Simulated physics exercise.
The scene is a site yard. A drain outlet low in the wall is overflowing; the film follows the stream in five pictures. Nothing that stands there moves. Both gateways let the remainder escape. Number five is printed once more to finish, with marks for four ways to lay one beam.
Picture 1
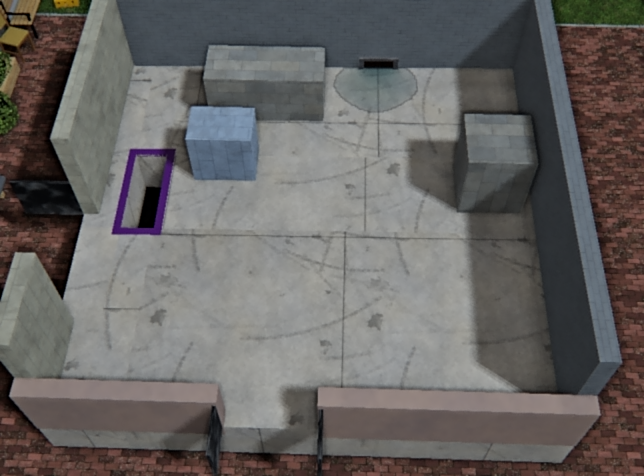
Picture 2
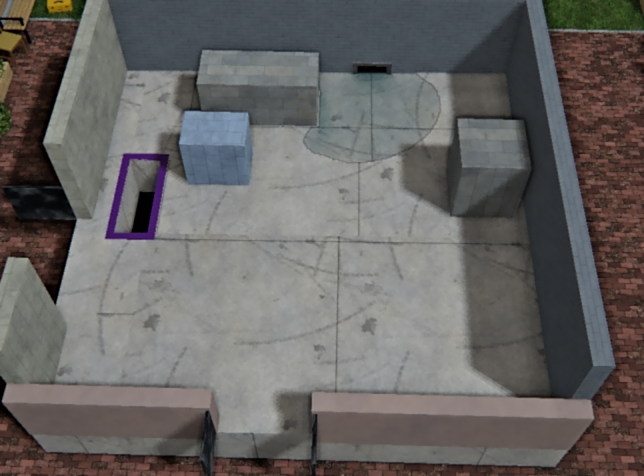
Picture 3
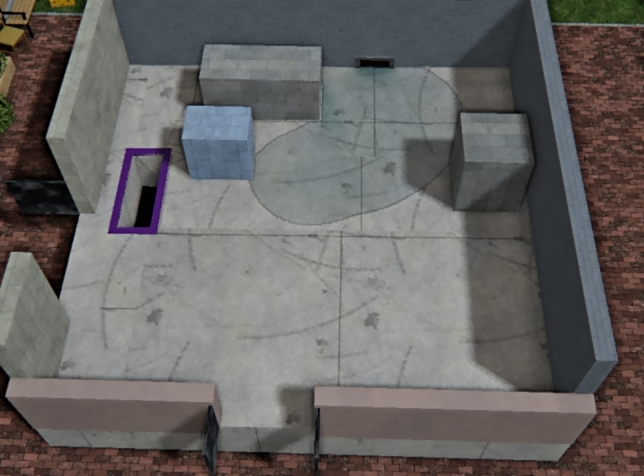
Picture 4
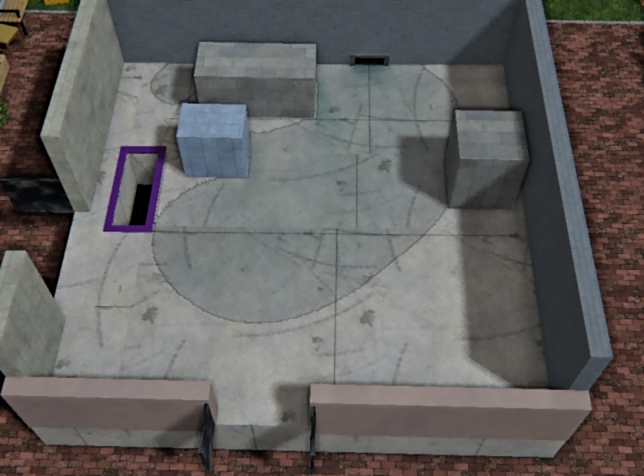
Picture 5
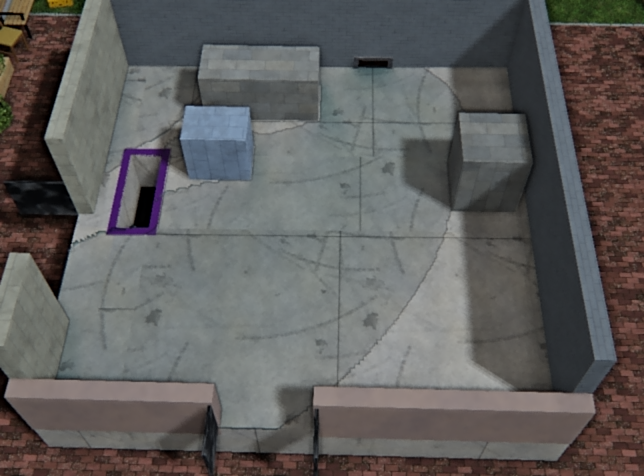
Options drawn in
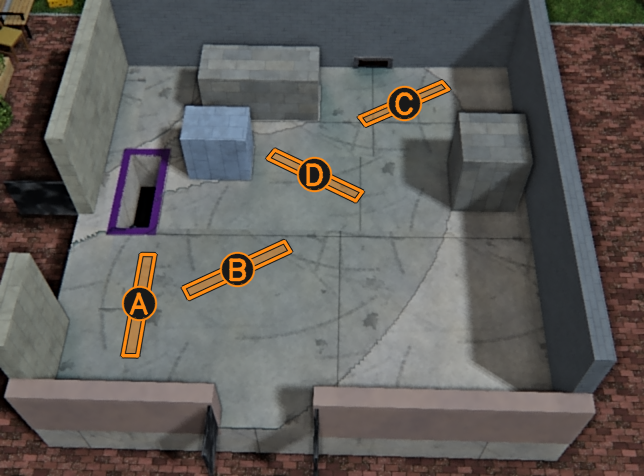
In a site yard, water spreads from the back wall across the ground to a purple-edged pit.
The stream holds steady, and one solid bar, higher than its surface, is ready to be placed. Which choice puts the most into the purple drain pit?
Take D.
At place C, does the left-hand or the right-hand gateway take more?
The left gate.
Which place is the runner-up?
That is place C.
On the marked copy, A from (130, 355) to (148, 254); B from (186, 293) to (287, 246); C from (362, 121) to (445, 85); D from (271, 154) to (358, 196).
With A, about 12 % of the stream runs into the purple drain pit, about 88 % out by the gates.
With B, about 12 % of the stream runs into the purple drain pit, about 88 % out by the gates.
With C, about 21 % of the stream runs into the purple drain pit, about 79 % out by the gates.
With D, about 31 % of the stream runs into the purple drain pit, about 68 % out by the gates.
